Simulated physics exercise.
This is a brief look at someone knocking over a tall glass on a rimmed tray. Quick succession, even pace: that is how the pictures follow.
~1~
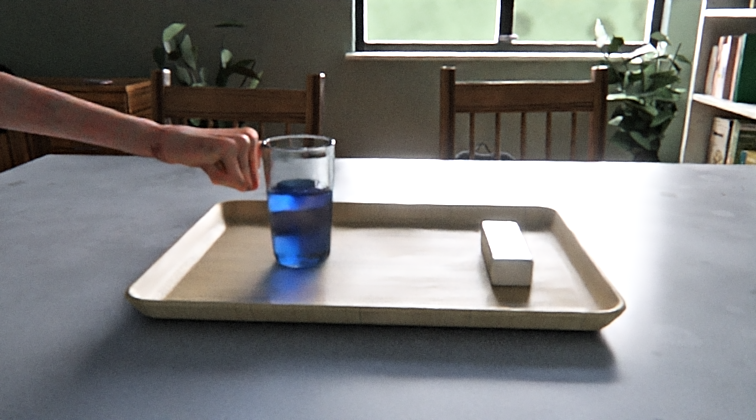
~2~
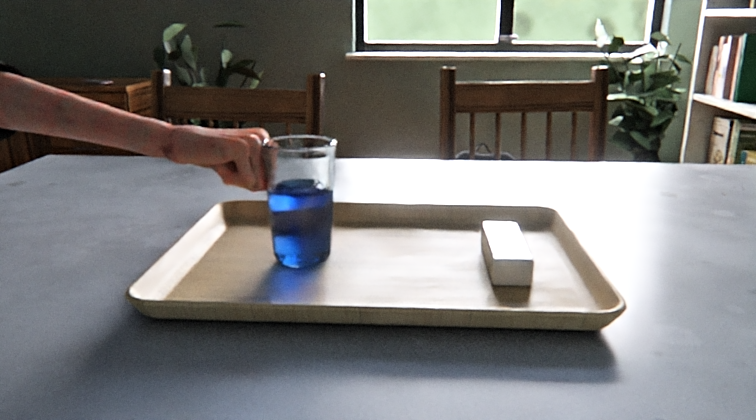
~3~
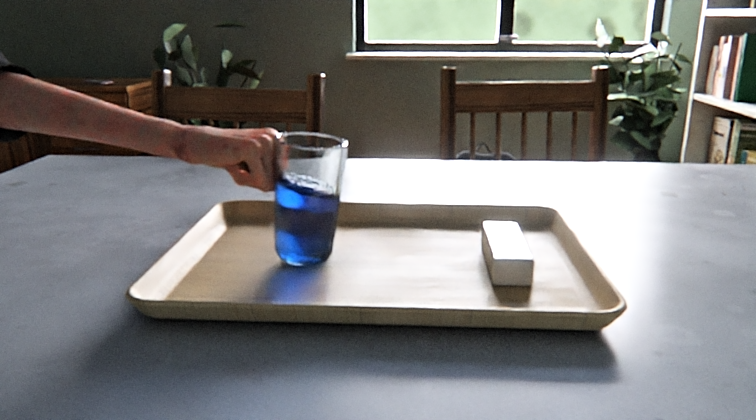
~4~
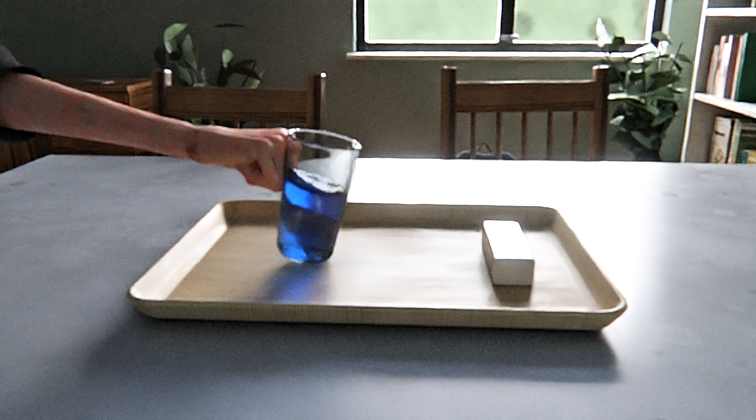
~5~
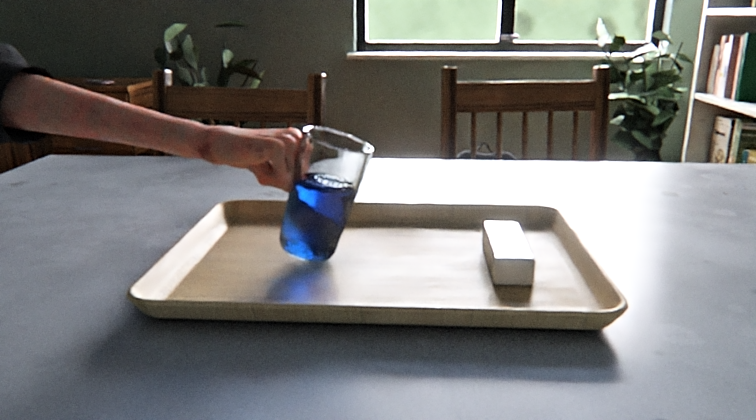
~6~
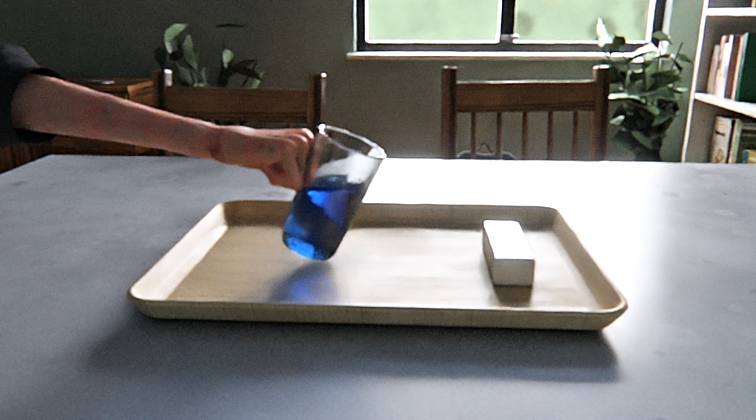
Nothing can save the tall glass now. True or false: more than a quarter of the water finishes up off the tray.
False.
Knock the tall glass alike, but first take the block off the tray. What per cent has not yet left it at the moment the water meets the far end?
65 %, roughly.
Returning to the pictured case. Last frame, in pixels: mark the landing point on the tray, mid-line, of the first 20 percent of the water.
Around (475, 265).
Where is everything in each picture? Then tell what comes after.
In the first picture, it leans 0°; its right rim is at (332, 144); the water meets the walls at (272, 184) and (330, 185); the tray's far rim is at (585, 250); a block is fixed to the tray further along.
In the second picture, it leans 0°; its right rim is at (333, 144); the water meets the walls at (272, 184) and (330, 185).
In the third picture, it leans 6°; its right rim is at (345, 146); the water meets the walls at (281, 171) and (336, 188).
In the fourth picture, it leans 11°; its right rim is at (358, 148); the water meets the walls at (289, 166) and (345, 187).
In the fifth picture, it leans 17°; its right rim is at (371, 152); the water meets the walls at (298, 174) and (354, 183).
In the sixth picture, it leans 23°; its right rim is at (383, 157); the water meets the walls at (301, 186) and (367, 179).
A moment on, the tall glass is falling and 100 per cent is in the glass, 0 on the tray and 0 above or beyond its rim.
Next, the tall glass lies on its side and 87 per cent is in the glass, 7 on the tray and 6 above or beyond its rim.
Then the tall glass lies on its side and 49 per cent is in the glass, 40 on the tray and 11 above or beyond its rim.
Later the tall glass lies on its side and 25 per cent is in the glass, 67 on the tray and 8 above or beyond its rim.
Finally, 92 per cent is held by tray and glass, 8 is off the tray.
